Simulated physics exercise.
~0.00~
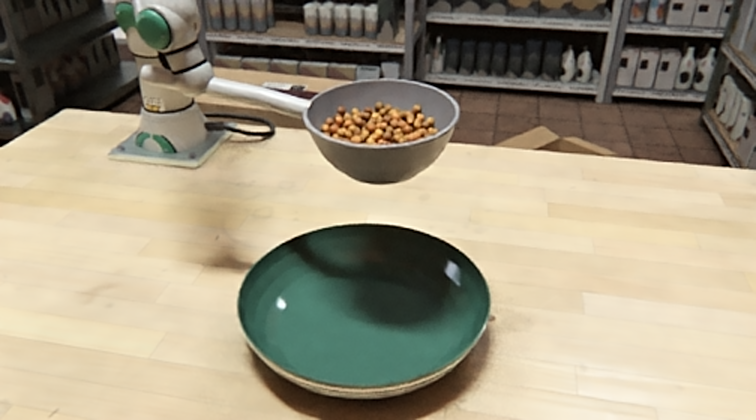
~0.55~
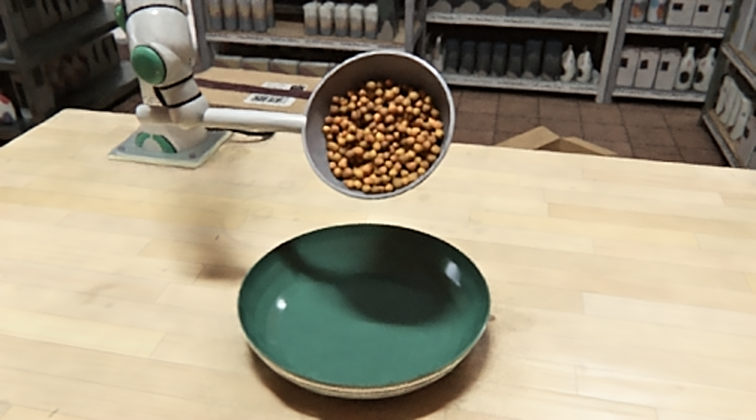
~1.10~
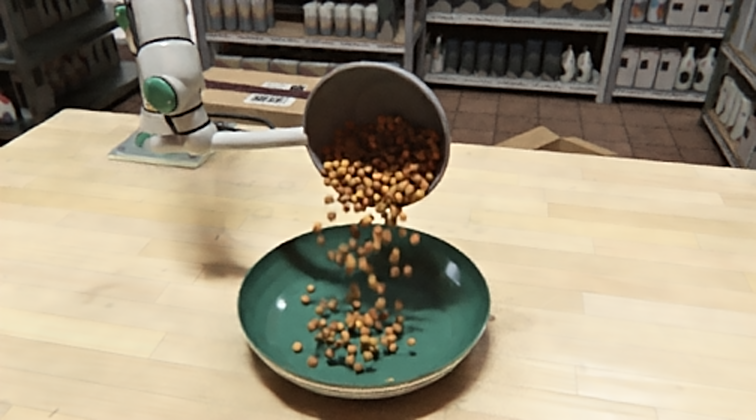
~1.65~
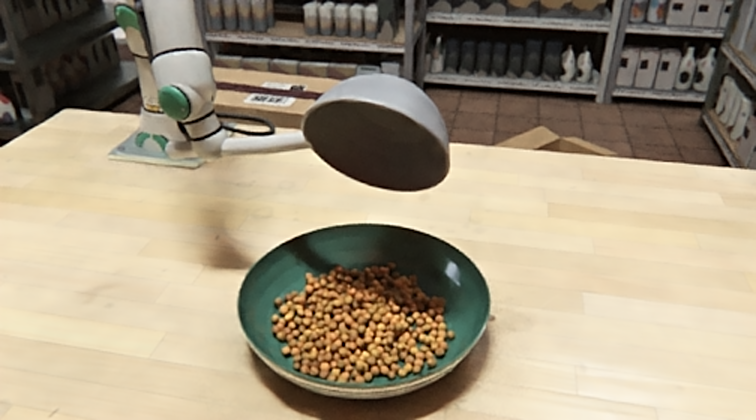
A light wooden table stands in a storeroom lined with stocked metal shelves, seen from slightly above. At the back left, a white robot arm with green joint covers holds a grey ladle full of roasted brown chickpeas above a wide, dark green pan. The arm tips the ladle toward the viewer, showing the chickpeas heaped inside. As it tilts further, they spill over the lower rim and scatter across the pan. At the end the ladle hangs overturned, with its grey underside showing, and the chickpeas lie in a broad pile in the pan.
